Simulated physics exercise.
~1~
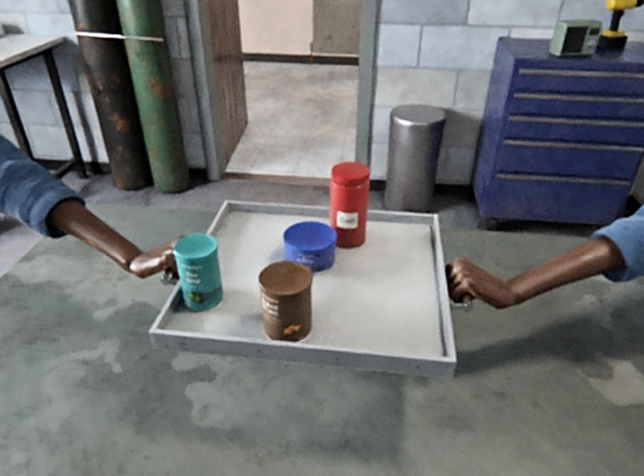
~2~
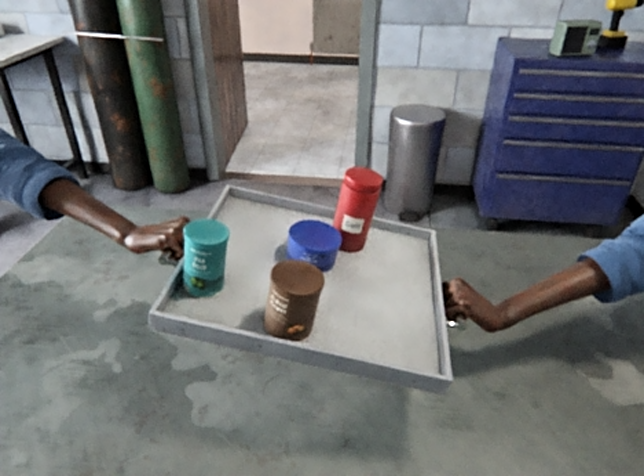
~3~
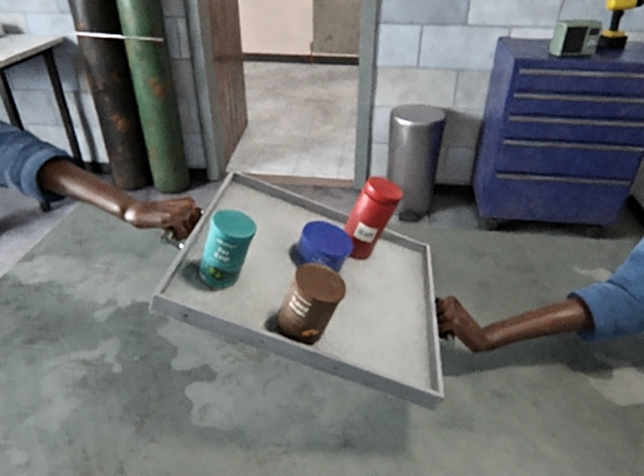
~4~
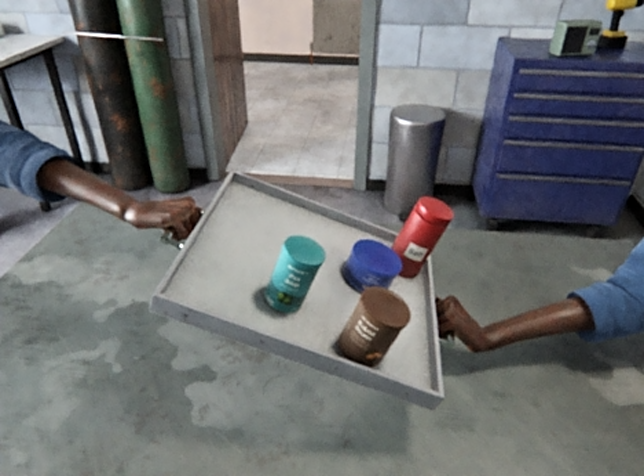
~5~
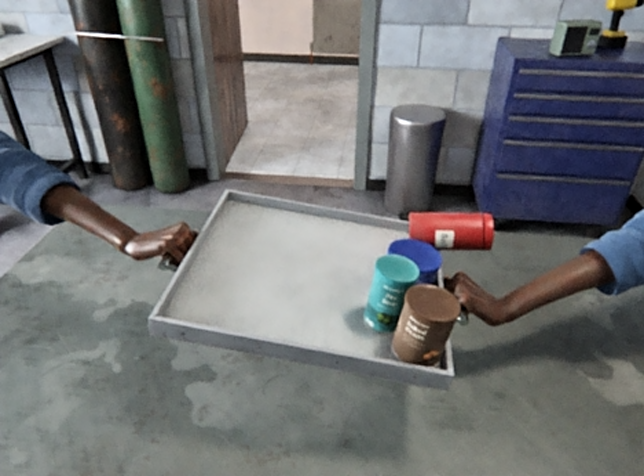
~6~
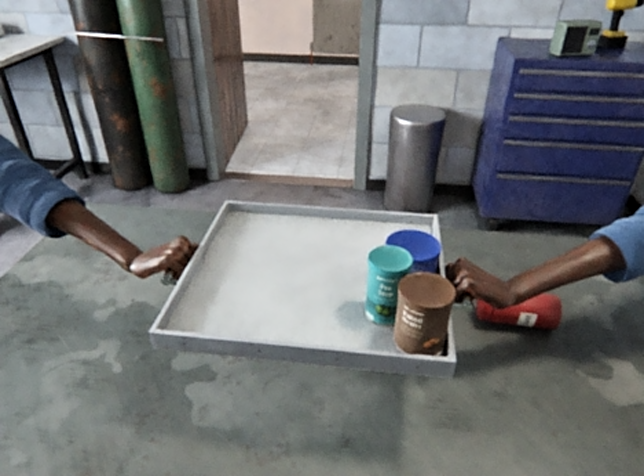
In a workshop, two hands tilt a tray rightward, sliding three tins and spilling the red one.
